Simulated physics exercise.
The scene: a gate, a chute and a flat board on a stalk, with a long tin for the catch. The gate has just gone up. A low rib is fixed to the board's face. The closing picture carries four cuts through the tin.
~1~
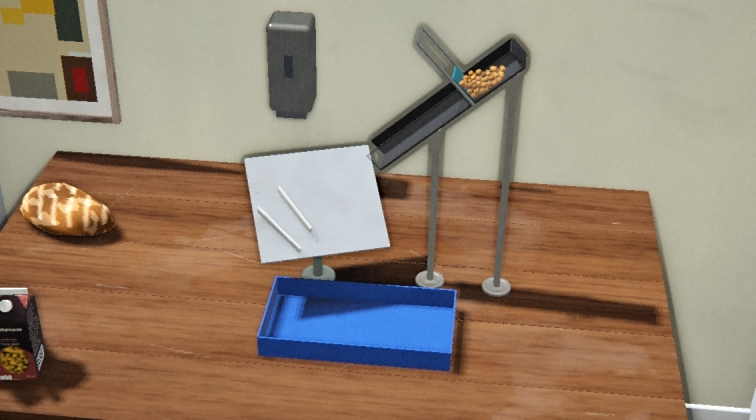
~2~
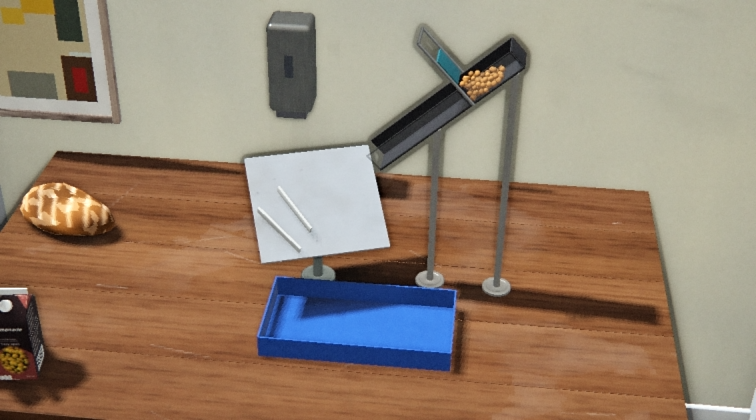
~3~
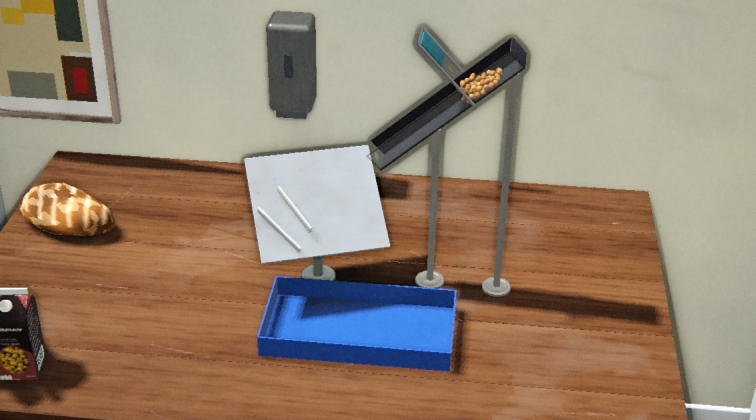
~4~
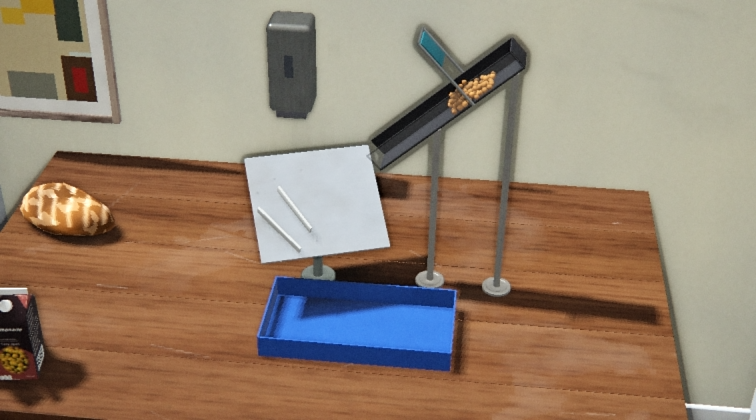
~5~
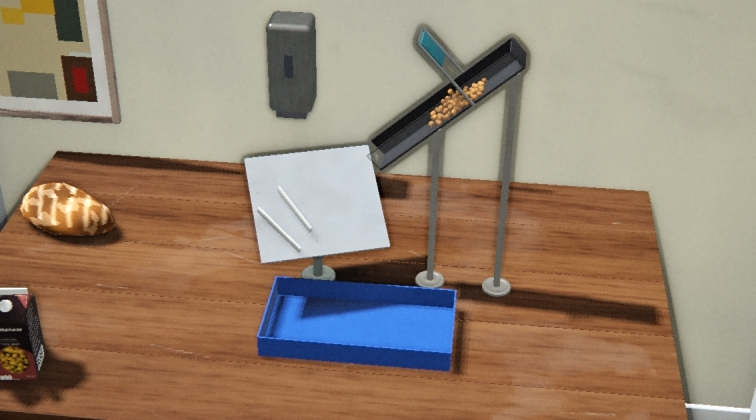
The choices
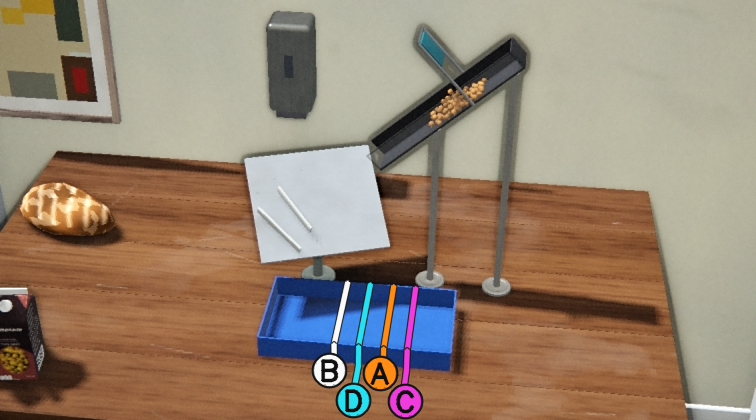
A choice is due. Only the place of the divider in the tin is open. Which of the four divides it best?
B is best.
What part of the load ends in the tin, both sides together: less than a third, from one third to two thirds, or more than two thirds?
About that: More than two thirds.
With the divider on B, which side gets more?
More lands on the left.
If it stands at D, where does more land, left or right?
More lands on the left.
On the marked copy, line A crosses the front rim at (383, 347); line B crosses the front rim at (334, 343); line C crosses the front rim at (407, 349); line D crosses the front rim at (358, 345).
With A, of what is caught, nearly all on the left of the divider, a stray few on the right.
With B, of what is caught, about two thirds on the left of the divider, about a third on the right.
With C, of what is caught, all on the left of the divider, none on the right.
With D, of what is caught, nearly all on the left of the divider, a small part on the right.
